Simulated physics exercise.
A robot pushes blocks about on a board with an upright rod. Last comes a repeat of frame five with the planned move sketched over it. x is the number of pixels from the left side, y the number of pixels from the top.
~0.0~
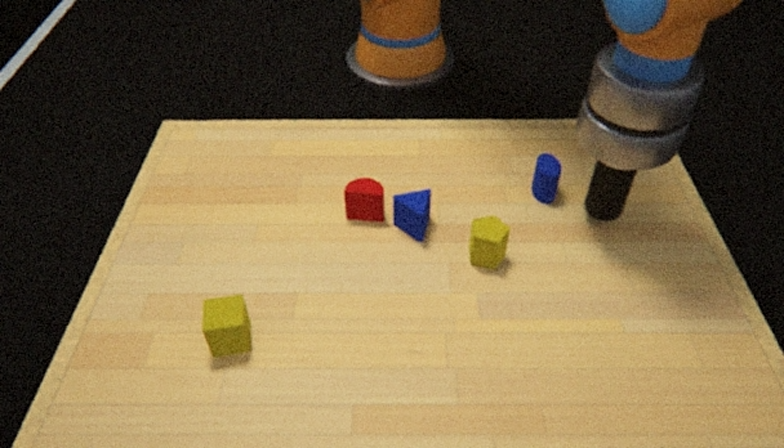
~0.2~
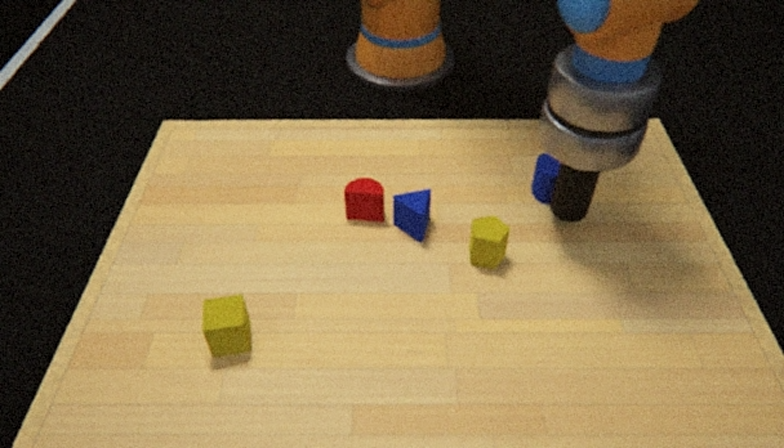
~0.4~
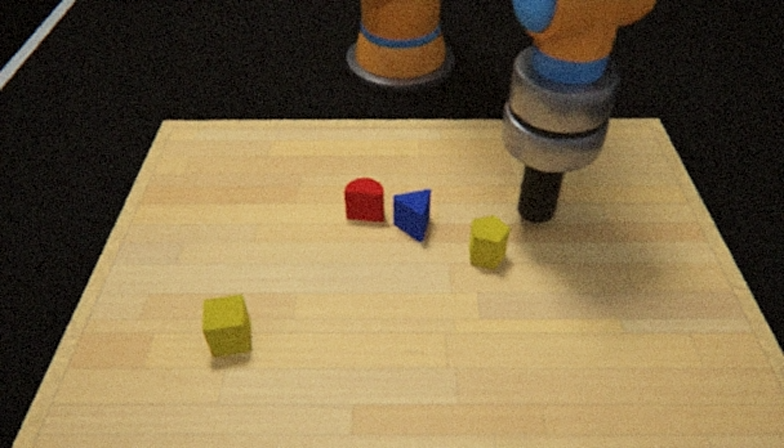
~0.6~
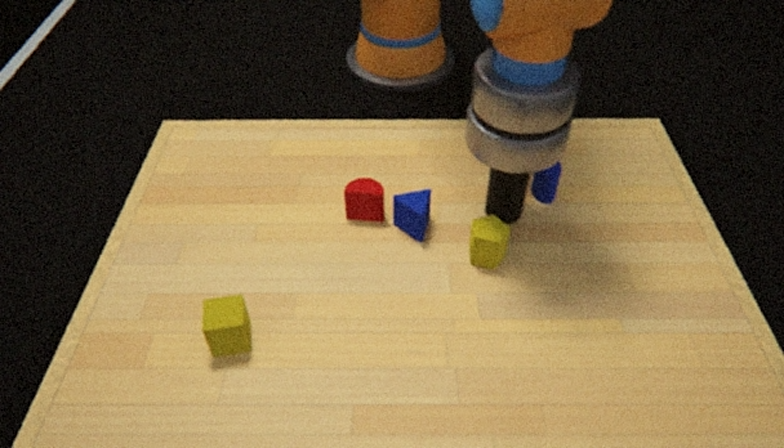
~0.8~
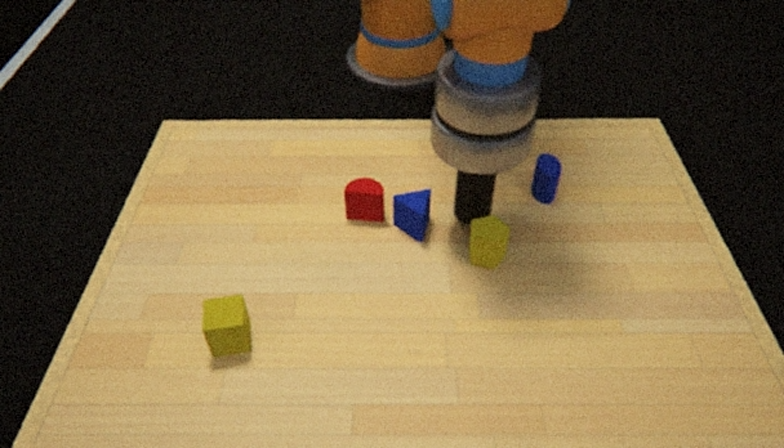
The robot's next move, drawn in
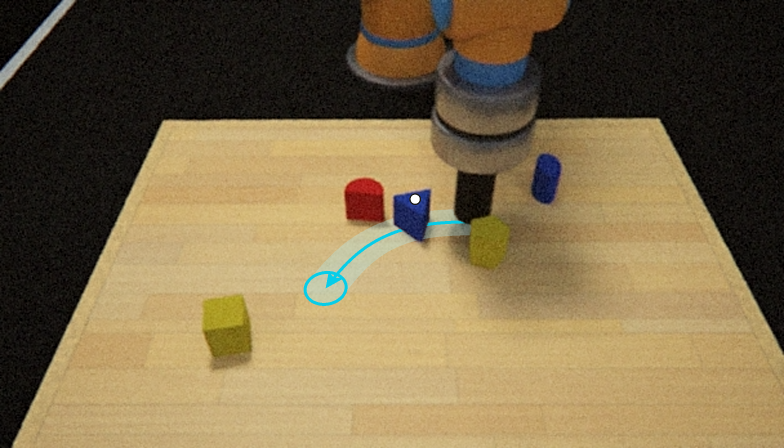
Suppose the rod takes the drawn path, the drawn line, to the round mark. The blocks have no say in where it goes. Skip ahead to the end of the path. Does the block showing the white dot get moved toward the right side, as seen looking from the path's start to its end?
Yes.
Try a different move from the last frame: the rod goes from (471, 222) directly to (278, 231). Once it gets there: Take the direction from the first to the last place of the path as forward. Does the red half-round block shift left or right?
Displaced right.
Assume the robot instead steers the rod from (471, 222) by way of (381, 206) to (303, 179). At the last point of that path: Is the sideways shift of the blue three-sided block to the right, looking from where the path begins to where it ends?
The answer is no.
The drawn path runs from (471, 222) by way of (414, 227) and (363, 249) to (326, 288); the dot is on the blue three-sided block.
The first path, step by step. One third of the way, rod (413, 219); blue three-sided block (382, 206), turned 30° anticlockwise.
Two thirds of the way, rod (363, 241); red half-round block (358, 185), turned 25° clockwise; blue three-sided block (330, 216).
At the end, rod (325, 280); red half-round block (358, 185), turned 25° clockwise; blue three-sided block (321, 219), turned 20° clockwise; yellow pentagonal block not moved.
